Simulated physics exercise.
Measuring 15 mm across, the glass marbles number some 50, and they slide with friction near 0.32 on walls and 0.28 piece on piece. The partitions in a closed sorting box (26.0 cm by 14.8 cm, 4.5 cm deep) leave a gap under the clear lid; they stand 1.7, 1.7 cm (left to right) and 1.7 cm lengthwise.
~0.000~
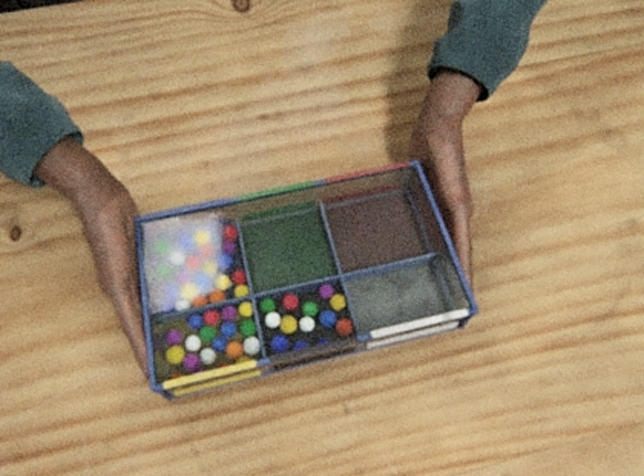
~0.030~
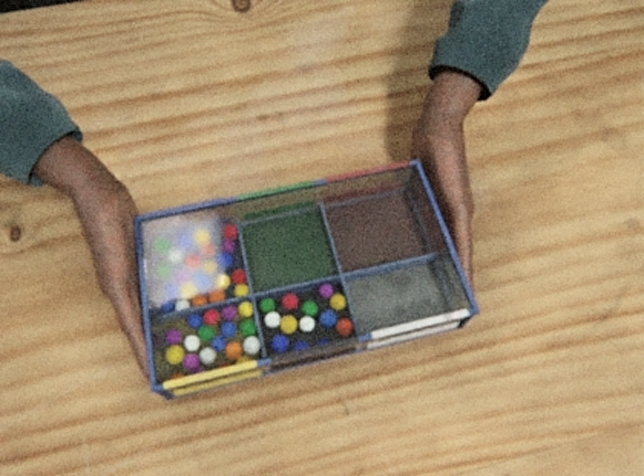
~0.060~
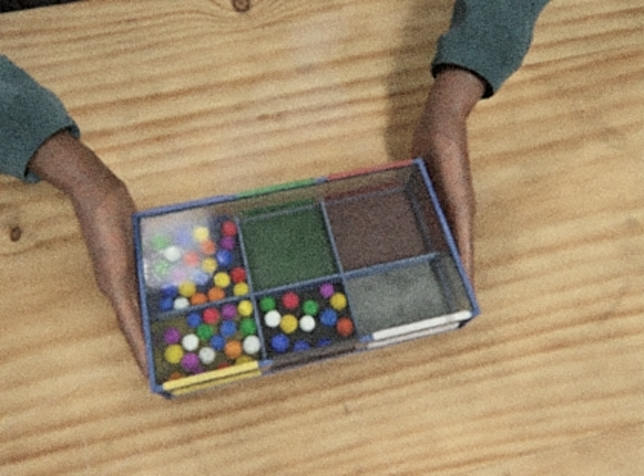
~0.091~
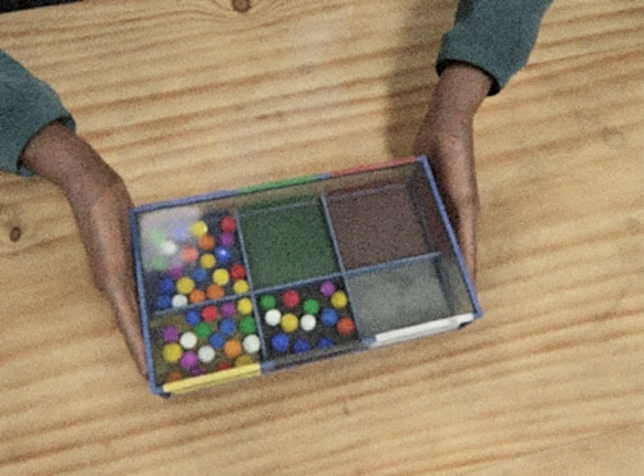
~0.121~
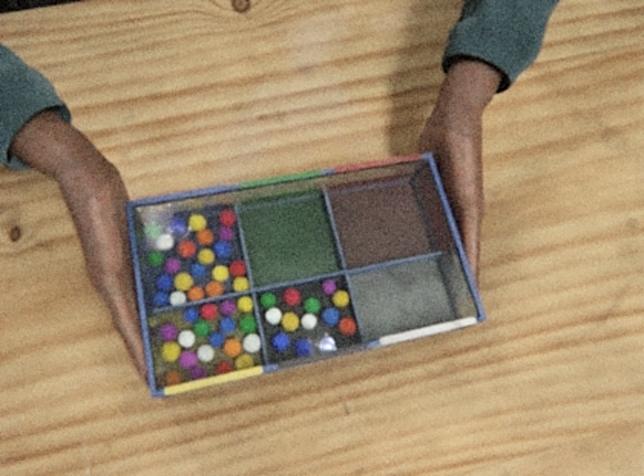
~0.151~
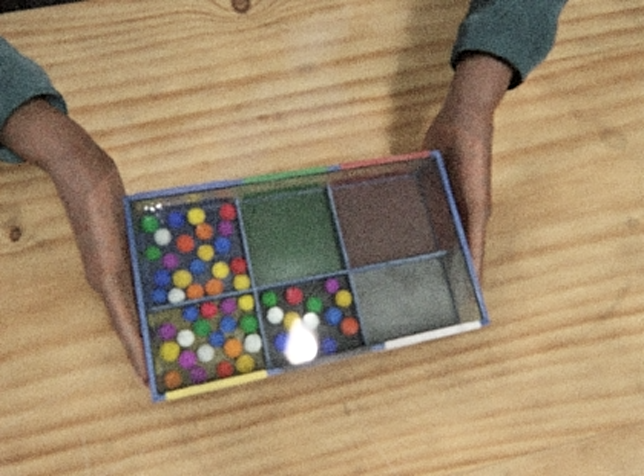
On a wooden table, two hands held a clear-lidded box of coloured balls in some of its six compartments and tilted it slightly, while the bright glare on the lid shrank and shifted.
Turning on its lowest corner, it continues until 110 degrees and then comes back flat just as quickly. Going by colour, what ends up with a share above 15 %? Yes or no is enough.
Red, no; blue, no; green, no; yellow, yes; white, yes; black, yes.
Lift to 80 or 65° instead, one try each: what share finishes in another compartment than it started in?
45 % and 15 %.
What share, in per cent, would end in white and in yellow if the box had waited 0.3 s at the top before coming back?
White 40; yellow 30.
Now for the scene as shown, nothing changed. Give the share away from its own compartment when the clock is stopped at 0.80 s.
Value: Close to 25 %.
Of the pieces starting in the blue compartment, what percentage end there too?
Roughly 0 per cent.
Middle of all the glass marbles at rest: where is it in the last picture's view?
Roughly pixel (307, 331).
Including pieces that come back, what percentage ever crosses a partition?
The share comes out near 70 per cent.
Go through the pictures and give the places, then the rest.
The first frame shows box tilt 0 degrees, front corners at (157, 386) and (472, 309); blue 40 %, yellow 35 %, black 25 %.
The second frame shows box tilt 1 degrees, front corners at (157, 386) and (473, 310).
The third frame shows box tilt 2 degrees, front corners at (156, 387) and (474, 311).
The fourth frame shows box tilt 6 degrees, front corners at (156, 388) and (477, 313), lowest corner right front.
The fifth frame shows box tilt 10 degrees, front corners at (157, 391) and (480, 317), lowest corner right front.
The sixth frame shows box tilt 15 degrees, front corners at (158, 396) and (483, 321), lowest corner right front; blue 40 %, yellow 35 %, black 25 %. Its pace works out near 165 degrees a second.
After 0.80 s, tilt 110 degrees; blue 25 %, green 5 %, yellow 40 %, white 5 %, black 25 %.
After 1.23 s, tilt 49 degrees; yellow 30 %, white 25 %, black 45 %.
After 1.74 s, tilt 0 degrees; yellow 30 %, white 30 %, black 45 %.
By 2.7 s all is still; red 0 %, blue 0 %, green 0 %, yellow 30 %, white 30 %, black 45 %.
